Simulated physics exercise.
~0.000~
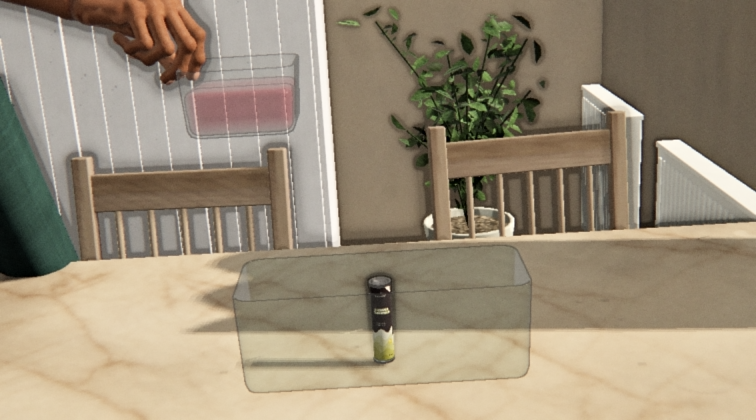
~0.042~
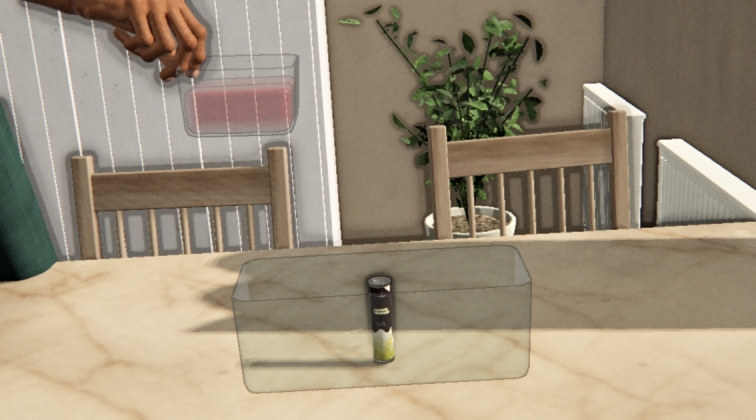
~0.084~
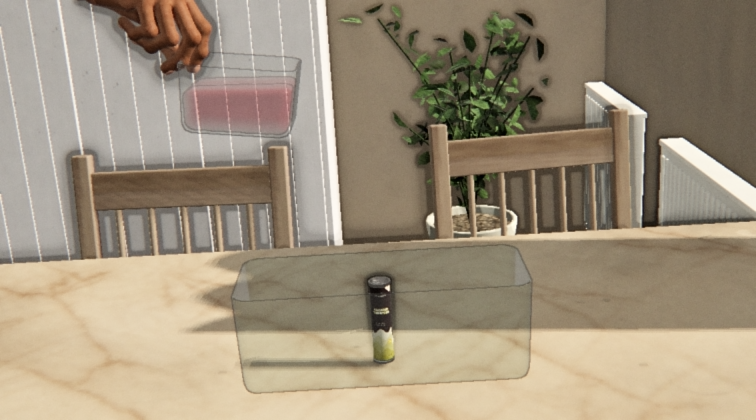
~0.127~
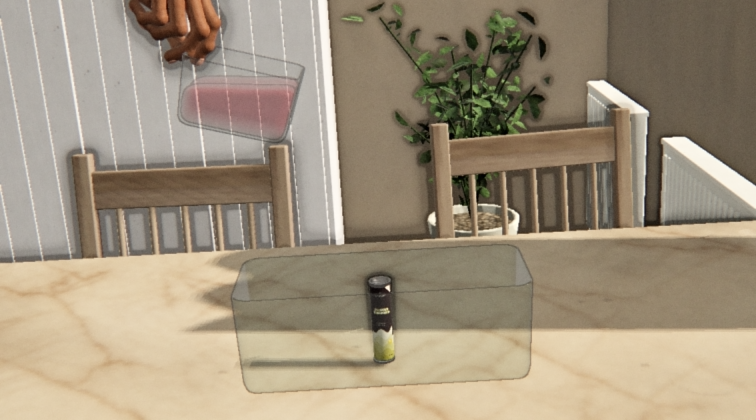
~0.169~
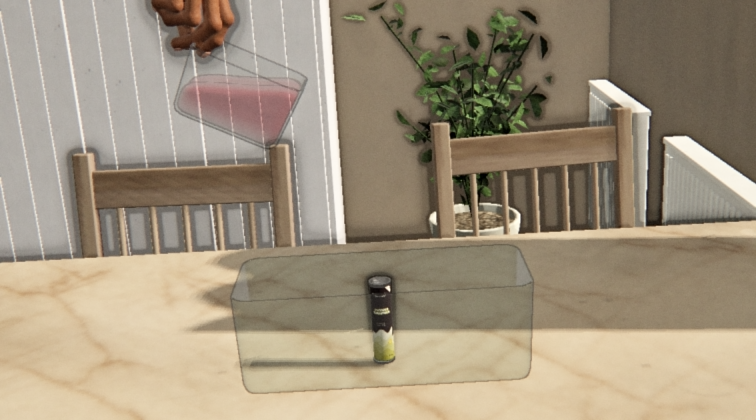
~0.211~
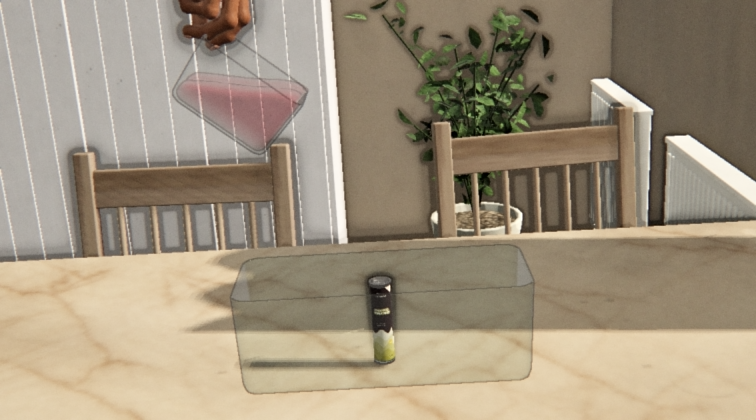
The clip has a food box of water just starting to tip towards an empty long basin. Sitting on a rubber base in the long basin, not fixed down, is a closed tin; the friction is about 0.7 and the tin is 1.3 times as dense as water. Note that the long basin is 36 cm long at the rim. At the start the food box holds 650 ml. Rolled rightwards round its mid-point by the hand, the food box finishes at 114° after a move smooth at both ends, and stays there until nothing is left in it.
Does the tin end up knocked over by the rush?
Tipped.
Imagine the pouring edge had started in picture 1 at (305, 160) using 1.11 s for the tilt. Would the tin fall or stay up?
Result: Tin upright.
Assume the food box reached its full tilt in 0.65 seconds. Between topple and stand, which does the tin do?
Result: Tin still standing.
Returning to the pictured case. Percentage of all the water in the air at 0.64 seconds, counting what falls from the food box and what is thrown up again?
Something like 10 per cent of the total.
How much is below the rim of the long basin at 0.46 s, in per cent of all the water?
Some 10 per cent.
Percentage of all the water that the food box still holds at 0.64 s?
Around 1 percent of it.
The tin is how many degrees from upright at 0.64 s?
It tilts roughly 0° from upright.
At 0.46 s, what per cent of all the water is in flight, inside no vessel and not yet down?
Close to 72 per cent, I'd say.
After 0.46 s the tilt is 109° and 17 per cent is still to pour; the tin stands where it began.
After 0.64 s the tilt is 114° and 1 per cent is still to pour; the tin stands 1 cm from where it began.
After 0.82 s the tilt is 114° and 0 per cent is still to pour; the tin leans 26°.
After 1.03 s the tilt is 114° and 0 per cent is still to pour; the tin lies on its side.
In the end the tin lies on its side.
